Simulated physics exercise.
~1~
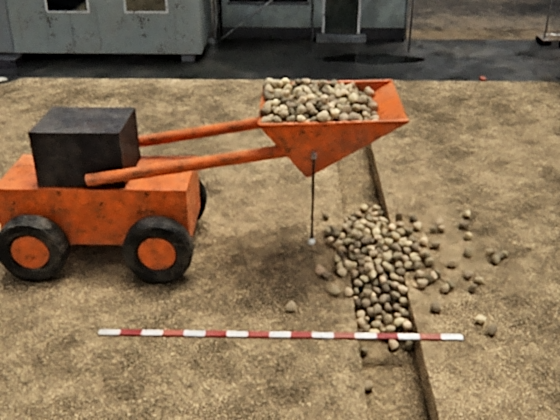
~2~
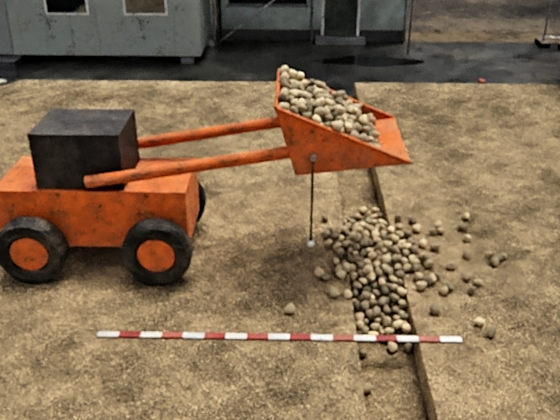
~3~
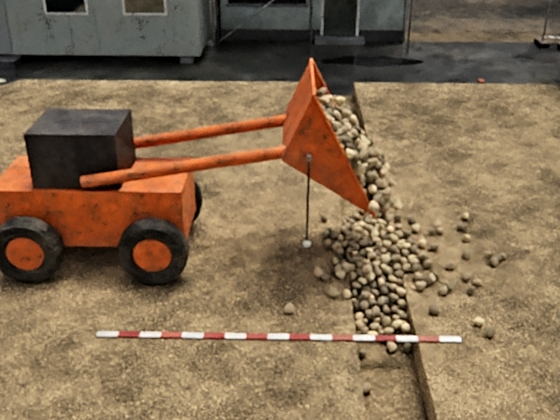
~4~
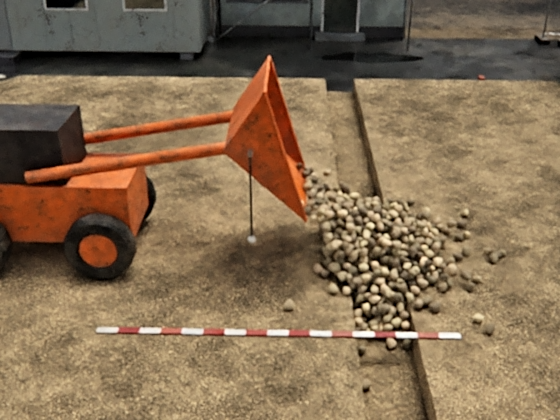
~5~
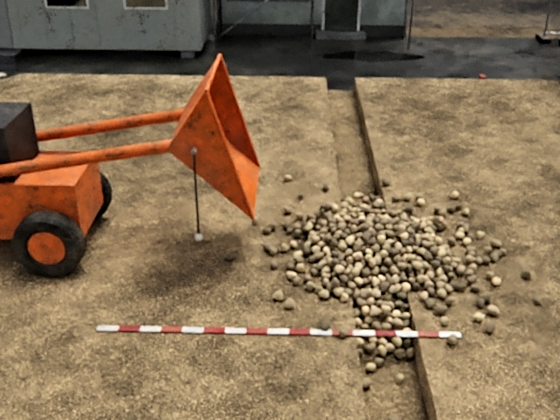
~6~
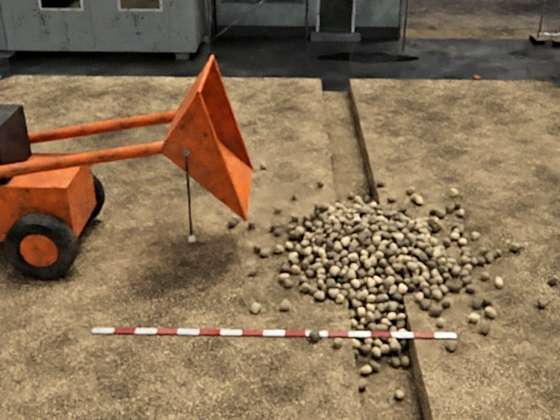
On a sandy floor in front of a grey building, an orange loader with a black block on top holds a raised bucket full of rounded stones beside a narrow trench, where an earlier heap already lies. The bucket tips forward to the right, and the stones begin sliding toward its lip. As it tilts steeply, they pour down onto the heap. The loader then backs away to the left, still spilling stones as the pile spreads. Finally the emptied bucket hangs tilted and still, while a broad, low mound covers part of the trench and both its sides.
